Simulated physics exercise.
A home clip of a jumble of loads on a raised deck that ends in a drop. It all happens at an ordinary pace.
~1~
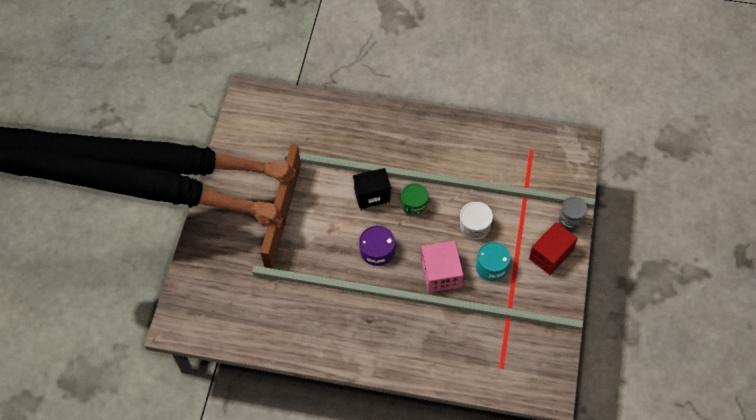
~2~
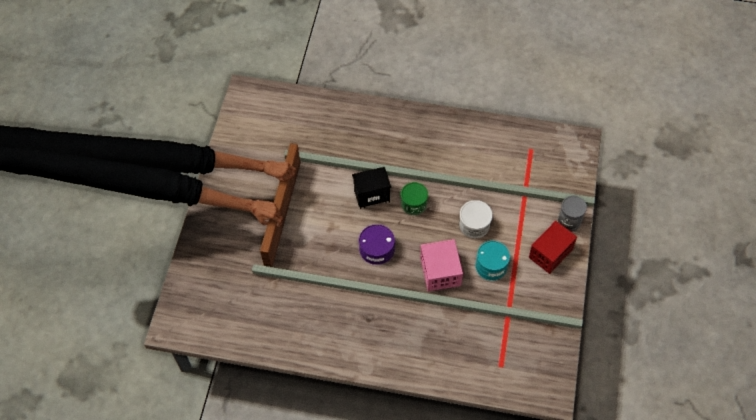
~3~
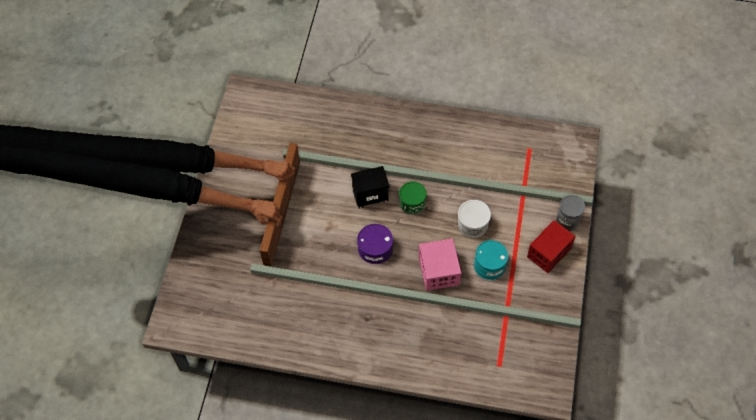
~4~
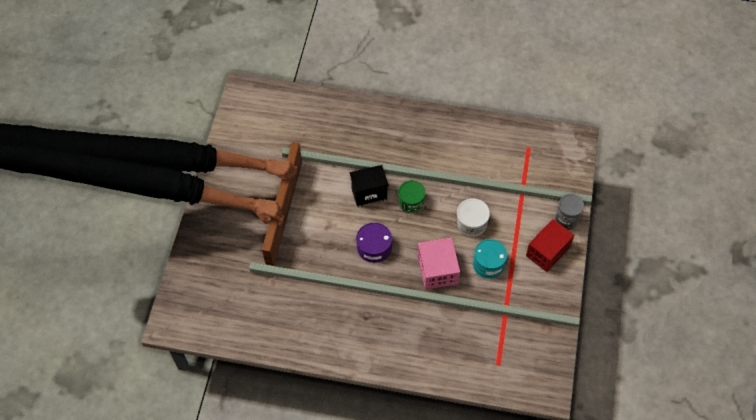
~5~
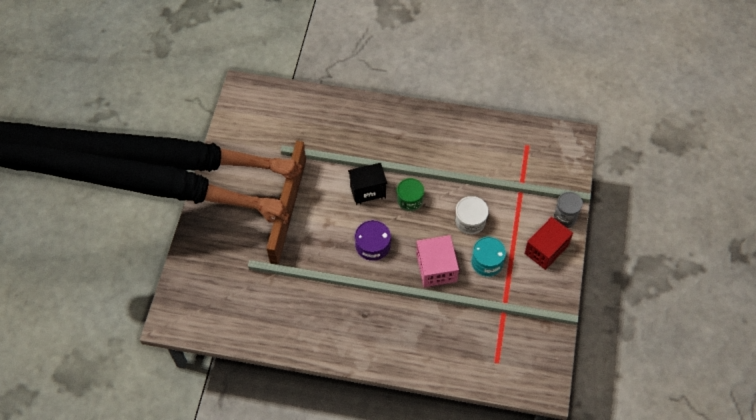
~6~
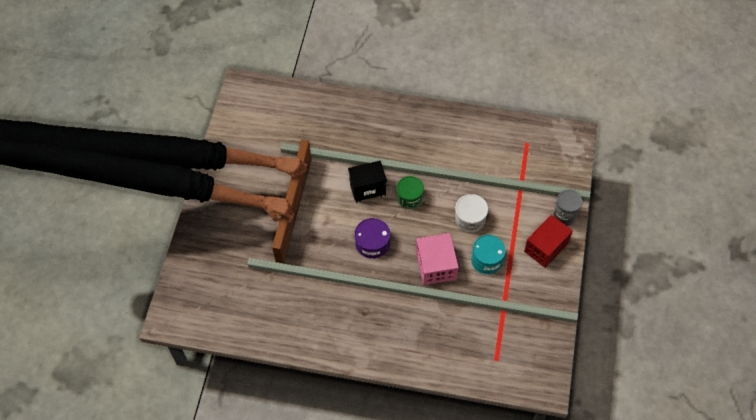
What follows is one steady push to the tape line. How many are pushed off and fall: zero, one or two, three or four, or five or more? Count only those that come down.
The number that fall off is one or two.
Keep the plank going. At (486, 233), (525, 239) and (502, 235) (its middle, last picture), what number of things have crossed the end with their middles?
Past the end: 0, 2 and 0.
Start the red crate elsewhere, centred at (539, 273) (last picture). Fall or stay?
The red crate is lost.
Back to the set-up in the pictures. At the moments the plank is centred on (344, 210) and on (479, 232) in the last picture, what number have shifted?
1 and 7.
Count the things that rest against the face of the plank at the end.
In contact: 3.
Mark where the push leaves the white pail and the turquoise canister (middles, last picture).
Near (553, 235) and (565, 281).
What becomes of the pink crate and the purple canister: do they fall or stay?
The pink crate does not fall; the purple canister holds on.
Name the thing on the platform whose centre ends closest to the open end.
The red crate ends nearest.
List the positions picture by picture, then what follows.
In the first frame, grey pail (572, 215); red crate (553, 249); turquoise canister (493, 262); plank (282, 206); tape (518, 253).
In the second frame, red crate (553, 247); black tote (372, 188).
In the third frame, turquoise canister (491, 260); pink crate (440, 265).
In the fourth frame, grey pail (569, 212); purple canister (374, 243).
In the fifth frame, red crate (549, 243); green pail (410, 195).
In the sixth frame, grey pail (567, 208); red crate (548, 241); turquoise canister (488, 255); plank (293, 201); tape (513, 246).
A little later, none off yet; grey pail at rest near (567, 208); red crate at rest near (548, 241); turquoise canister at rest near (488, 255).
Next, none off yet; grey pail at rest near (567, 208); red crate at rest near (548, 241); turquoise canister shifted a little near (499, 258).
Later still, none off yet; grey pail at rest near (567, 208); red crate moving near (550, 242); turquoise canister shifted well along near (542, 276).
When it is over, the number that fall off is one or two; down, grey pail.
